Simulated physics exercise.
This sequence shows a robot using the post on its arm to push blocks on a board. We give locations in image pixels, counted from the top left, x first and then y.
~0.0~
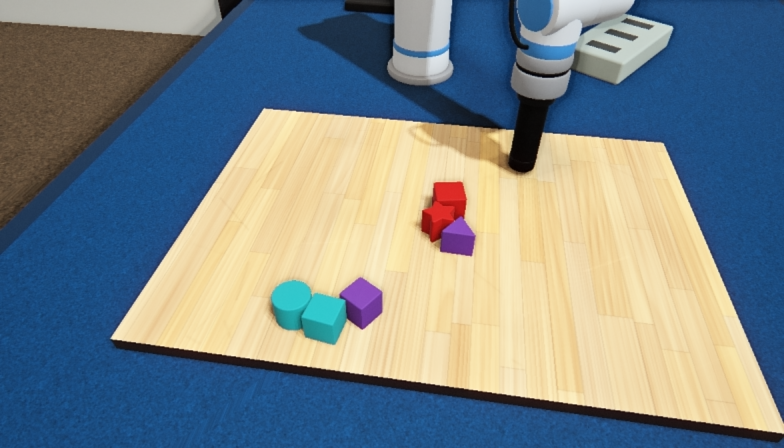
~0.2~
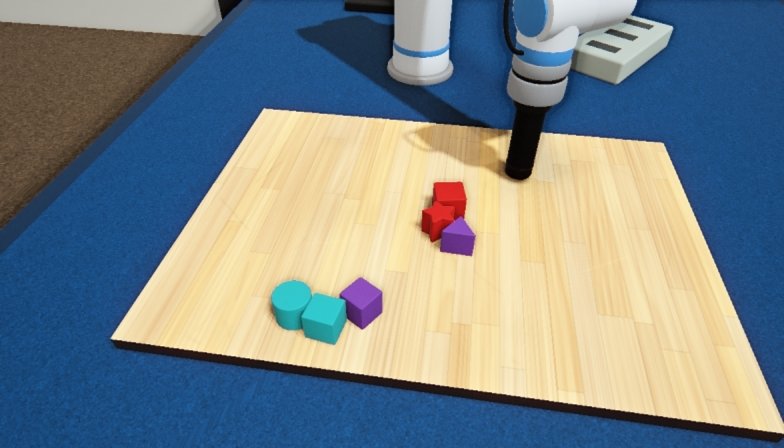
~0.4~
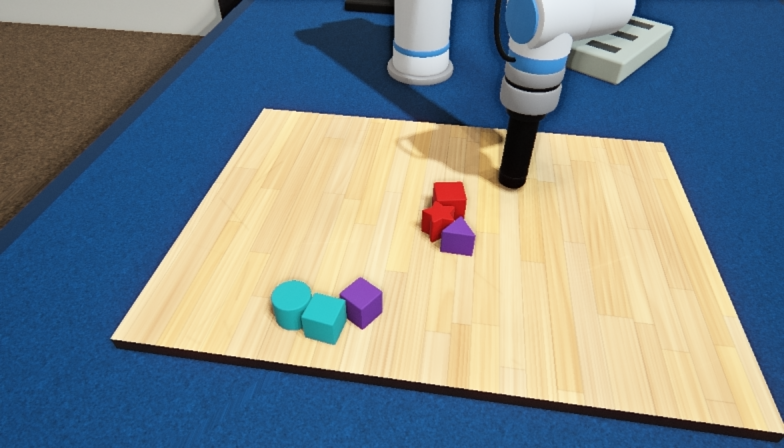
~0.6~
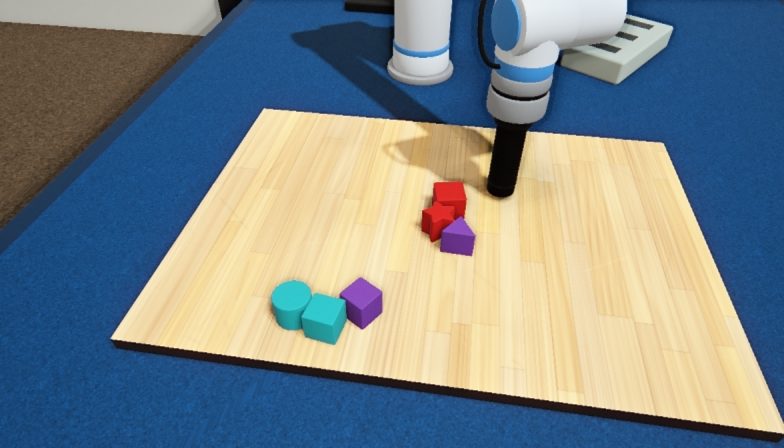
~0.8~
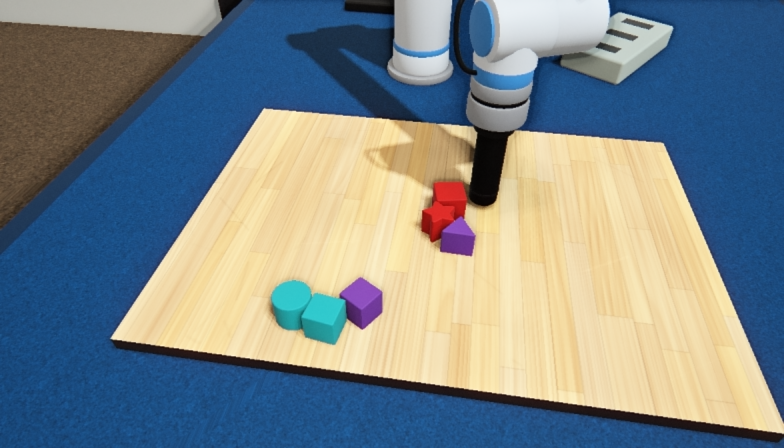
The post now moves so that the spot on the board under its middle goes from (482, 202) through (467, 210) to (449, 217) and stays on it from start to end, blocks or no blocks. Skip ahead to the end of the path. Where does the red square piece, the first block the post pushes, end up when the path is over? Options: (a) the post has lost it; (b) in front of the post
(b)
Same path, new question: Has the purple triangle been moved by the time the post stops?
No, I don't think so.
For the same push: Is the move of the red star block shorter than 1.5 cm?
Short answer: Yes.
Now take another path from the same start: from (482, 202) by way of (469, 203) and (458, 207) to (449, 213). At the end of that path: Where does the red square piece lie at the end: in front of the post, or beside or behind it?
The block stays ahead.
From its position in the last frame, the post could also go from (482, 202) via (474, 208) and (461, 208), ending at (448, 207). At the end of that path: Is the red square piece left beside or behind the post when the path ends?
I expect not.
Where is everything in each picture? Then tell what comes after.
In the first frame, tip of the post (521, 165), middles of tops, red star block (440, 211), red square piece (450, 190), purple triangle (460, 227).
In the second frame, post (518, 173), nothing pushed.
In the third frame, post (512, 181), nothing pushed.
In the fourth frame, post (500, 190), nothing pushed.
In the fifth frame, post (483, 198), red star block (440, 211), red square piece (450, 190), purple triangle (460, 227).
The first path, step by step. Halfway along, post (467, 206); red star block (437, 212), turned 20° anticlockwise; red square piece (440, 193).
At the end, post (450, 213); red star block (436, 214), turned 30° anticlockwise; red square piece (421, 194), turned 15° clockwise; purple triangle unmoved.
